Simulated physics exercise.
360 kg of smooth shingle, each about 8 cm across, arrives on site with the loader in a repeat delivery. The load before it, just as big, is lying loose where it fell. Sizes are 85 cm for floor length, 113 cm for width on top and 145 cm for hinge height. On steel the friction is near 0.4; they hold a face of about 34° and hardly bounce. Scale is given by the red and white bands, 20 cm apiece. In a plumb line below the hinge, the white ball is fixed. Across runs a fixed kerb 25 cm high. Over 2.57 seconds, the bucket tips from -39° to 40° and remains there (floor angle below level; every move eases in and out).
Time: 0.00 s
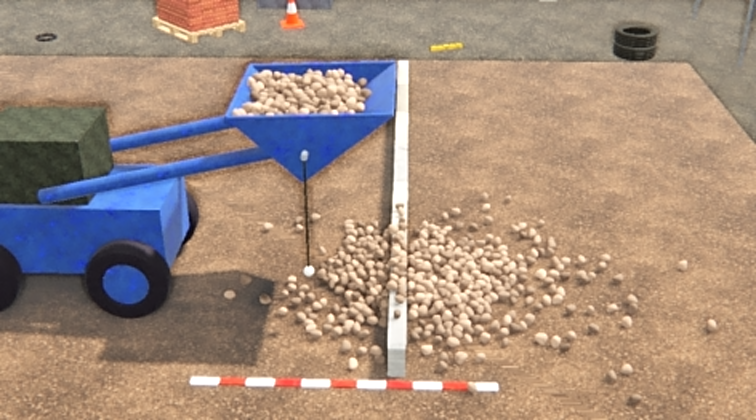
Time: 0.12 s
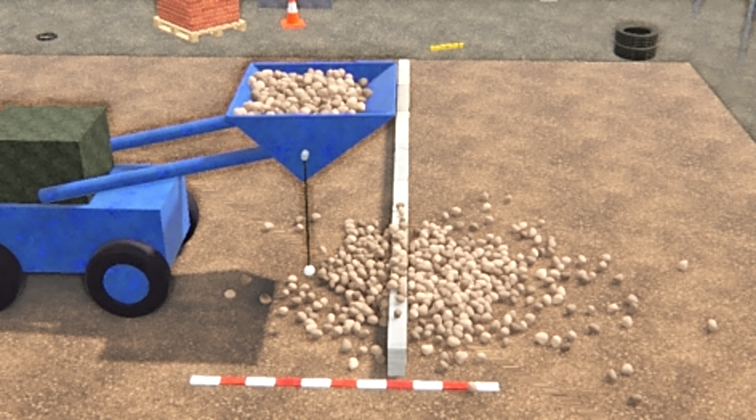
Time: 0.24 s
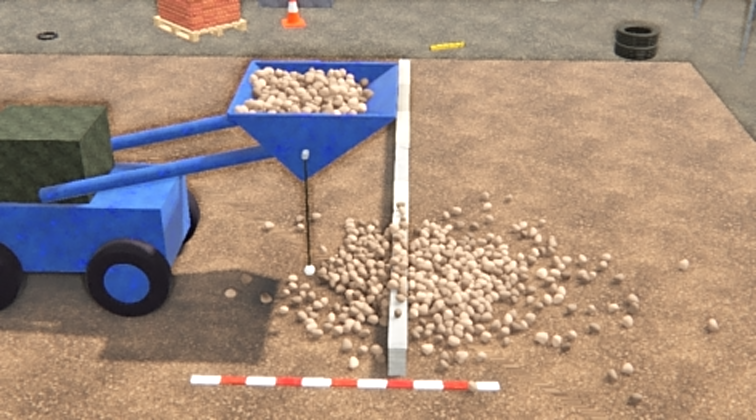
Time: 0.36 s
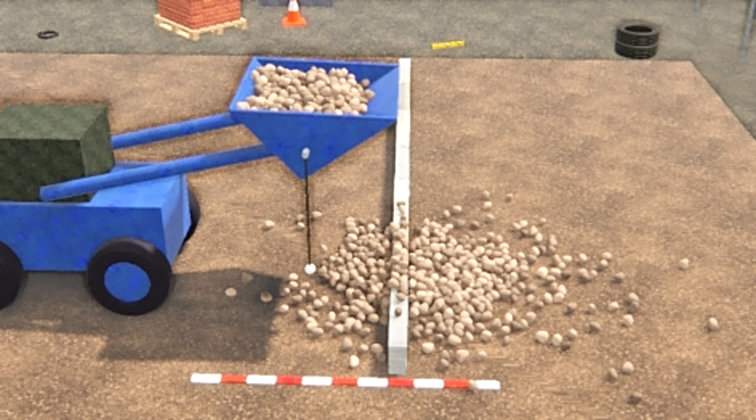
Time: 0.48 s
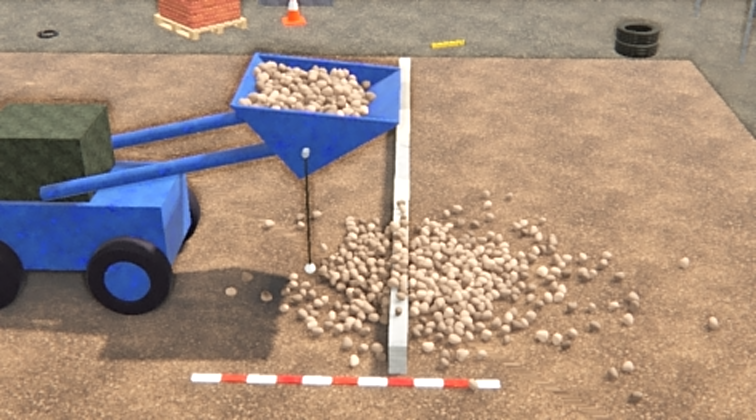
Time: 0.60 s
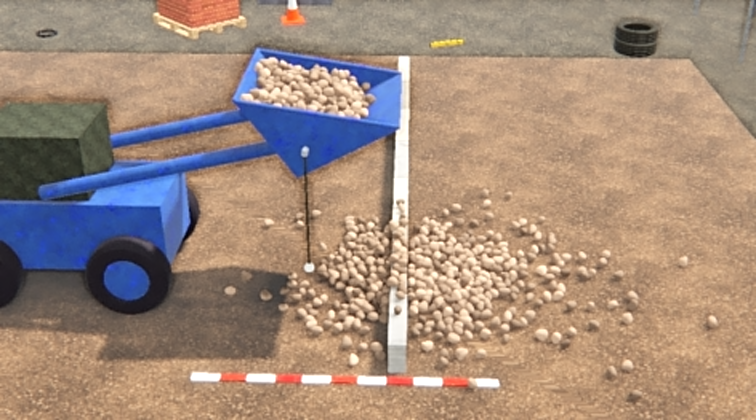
A blue bucket full of pale round stones, held out on the arms of a blue loader, sits almost still above a kerb and a loose heap of similar stones. It then tilts slightly, its right-hand lip dipping while the stones inside shift a little.
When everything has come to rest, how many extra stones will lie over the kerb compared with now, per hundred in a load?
About 98 per hundred.
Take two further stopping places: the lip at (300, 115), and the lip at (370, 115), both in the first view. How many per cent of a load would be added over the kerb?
0 % and 65 %.
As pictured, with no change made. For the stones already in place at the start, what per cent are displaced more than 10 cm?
Close to 20 in a hundred of them.
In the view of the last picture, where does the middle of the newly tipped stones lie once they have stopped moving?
Roughly pixel (453, 268) in the last view.
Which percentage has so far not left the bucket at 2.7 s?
Roughly 0 parts in a hundred of the load.
After 1.9 s the floor is at 28°; in per cent of one load, 81 in the bucket, 53 on this side of the kerb, 65 over the kerb; the foremost stones are at (639, 286).
After 2.7 s the floor is at 40°; in per cent of one load, 2 in the bucket, 57 on this side of the kerb, 141 over the kerb; the foremost stones are at (639, 286).
After 3.0 s the floor is at 40°; in per cent of one load, 0 in the bucket, 43 on this side of the kerb, 156 over the kerb; the foremost stones are at (639, 286).
After 5.6 s the floor is at 40°; in per cent of one load, 0 in the bucket, 43 on this side of the kerb, 157 over the kerb; the foremost stones are at (639, 286). Net gain over the kerb, 98.
